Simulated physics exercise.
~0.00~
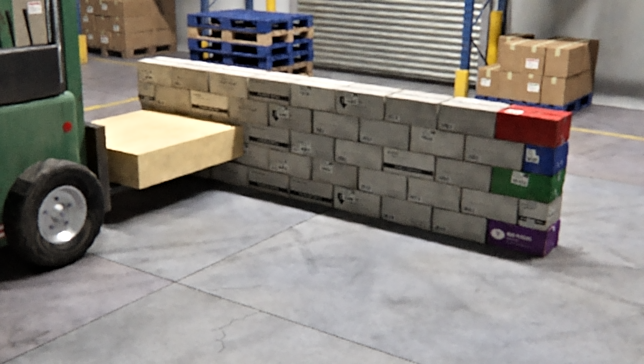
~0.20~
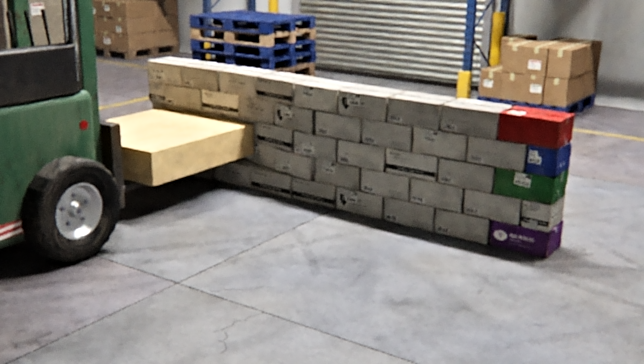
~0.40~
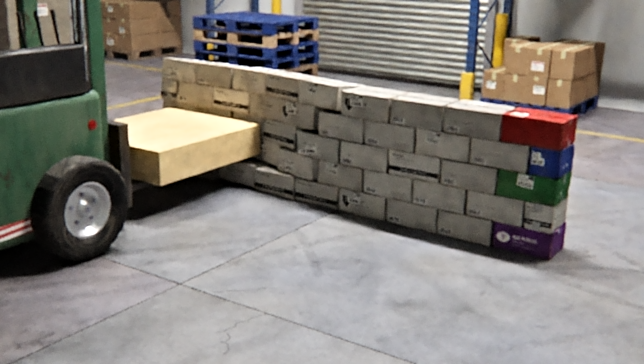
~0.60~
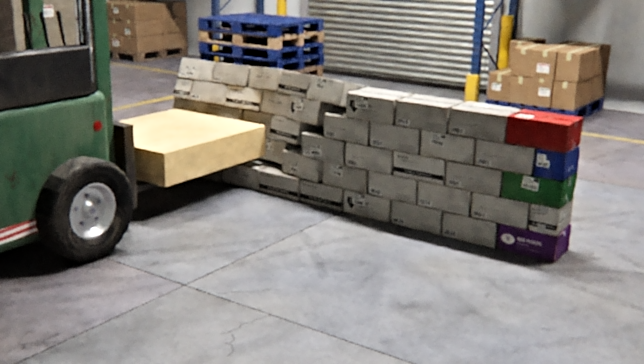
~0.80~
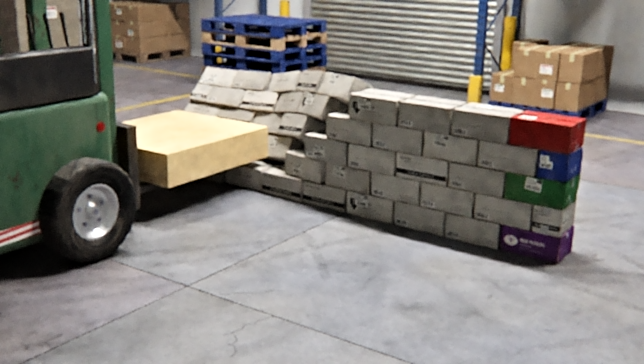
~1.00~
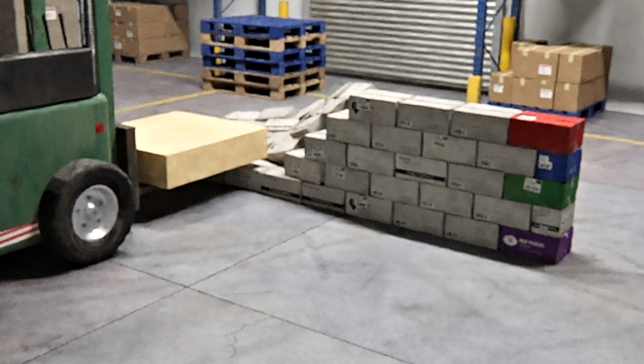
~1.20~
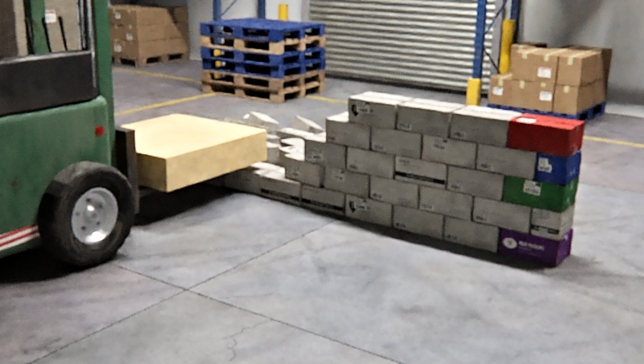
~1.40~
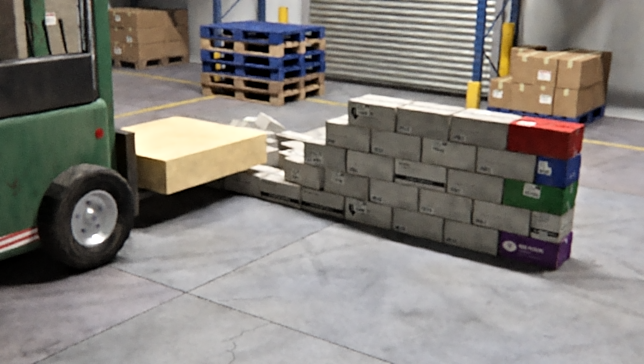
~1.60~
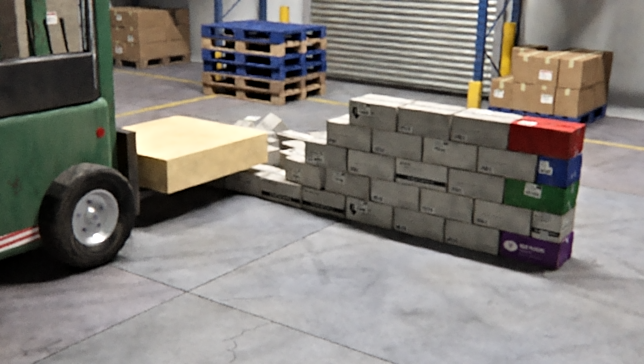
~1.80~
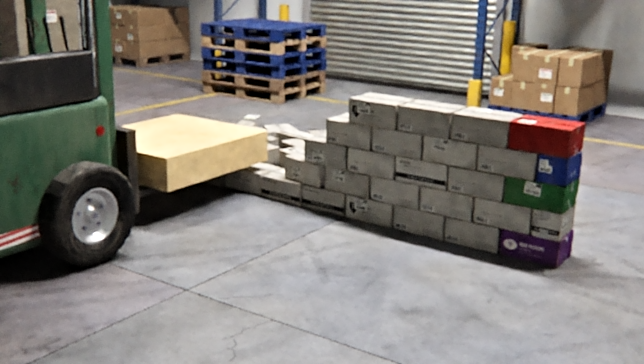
In a warehouse, a green lift truck pushes a pale block into the left part of a long wall of grey boxes, which leans and topples away behind it, while the right part, ending in red, blue, green and purple boxes, stays standing as the truck sits still.
